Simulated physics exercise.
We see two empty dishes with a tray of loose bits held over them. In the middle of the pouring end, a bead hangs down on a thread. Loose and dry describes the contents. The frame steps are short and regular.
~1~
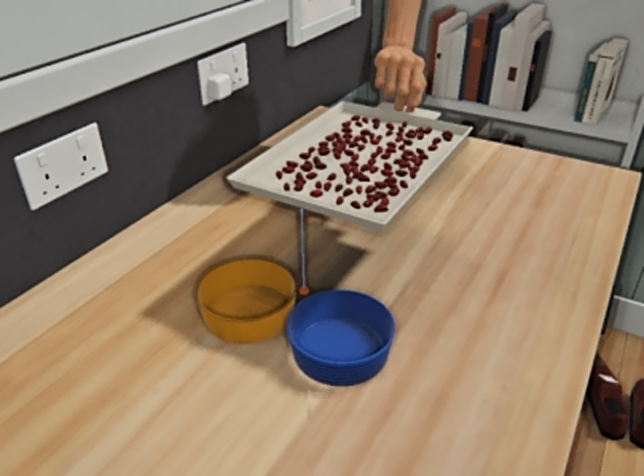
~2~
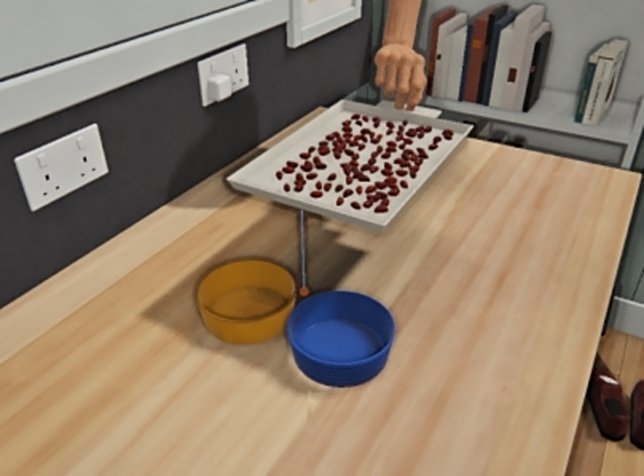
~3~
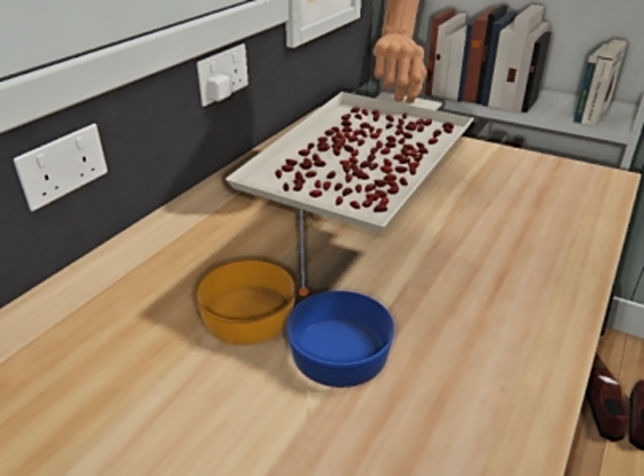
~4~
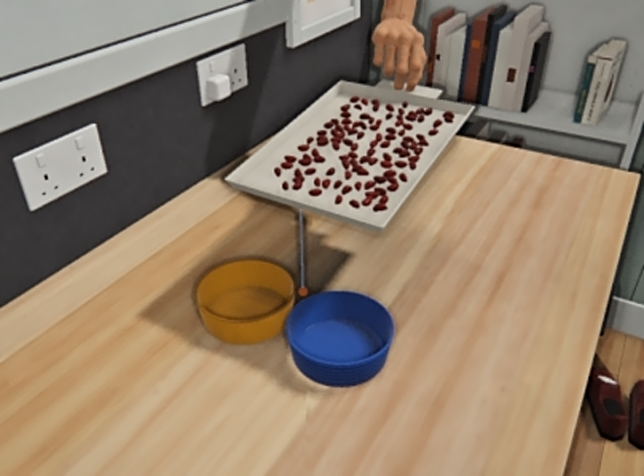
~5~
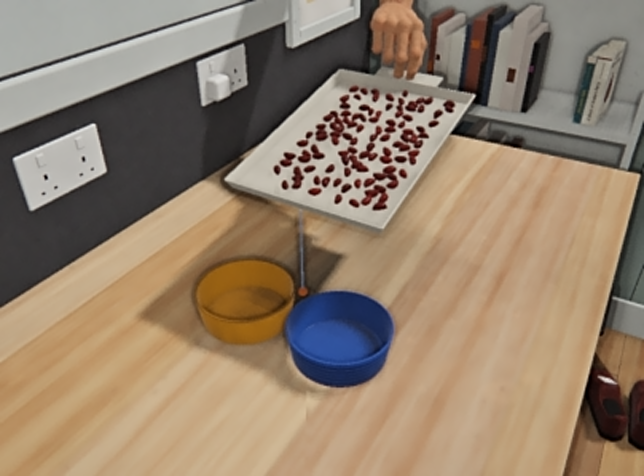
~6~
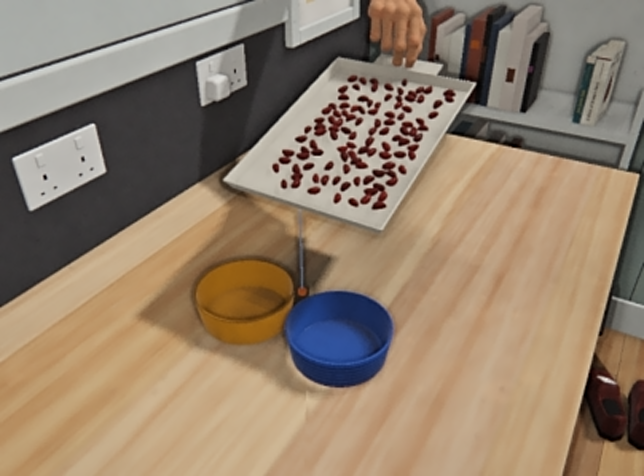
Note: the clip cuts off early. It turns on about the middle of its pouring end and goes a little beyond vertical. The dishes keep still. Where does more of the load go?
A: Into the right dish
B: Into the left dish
A, into the right dish.
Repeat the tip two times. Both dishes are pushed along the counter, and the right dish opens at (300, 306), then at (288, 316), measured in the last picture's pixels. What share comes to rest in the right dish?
Roughly 50 per cent, then roughly 60 per cent.
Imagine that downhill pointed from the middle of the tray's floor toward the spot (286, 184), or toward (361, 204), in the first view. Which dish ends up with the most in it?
The leftmost dish, then the rightmost dish.
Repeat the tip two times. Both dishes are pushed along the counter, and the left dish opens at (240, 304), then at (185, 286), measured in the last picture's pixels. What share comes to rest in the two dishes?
Roughly 90 % and then 60 %.
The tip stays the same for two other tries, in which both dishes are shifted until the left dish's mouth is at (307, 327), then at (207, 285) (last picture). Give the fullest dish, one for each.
The first time it's the left-side dish, the second time it's the right-side dish.
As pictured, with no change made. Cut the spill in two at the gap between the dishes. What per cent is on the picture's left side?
I make it about 70 percent or so.
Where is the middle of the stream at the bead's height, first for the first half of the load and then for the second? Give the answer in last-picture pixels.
Roughly (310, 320) first, then roughly (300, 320).
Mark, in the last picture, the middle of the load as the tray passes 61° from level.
In the last view, the load is centred close to (319, 192).
Just after the last frame, tray tipped steeply; almost all on the tray; about a tenth in the air.
A moment on, tray tipped past a quarter turn; just a few on the tray; roughly a third in the right dish; about a tenth in the left dish; roughly a quarter outside both; roughly a quarter in the air.
Further on, tray tipped past a quarter turn; roughly half in the right dish; roughly a quarter in the left dish; roughly a quarter outside both.
When it is over, tray tipped past a quarter turn; roughly half in the right dish; roughly a quarter in the left dish; roughly a quarter outside both.
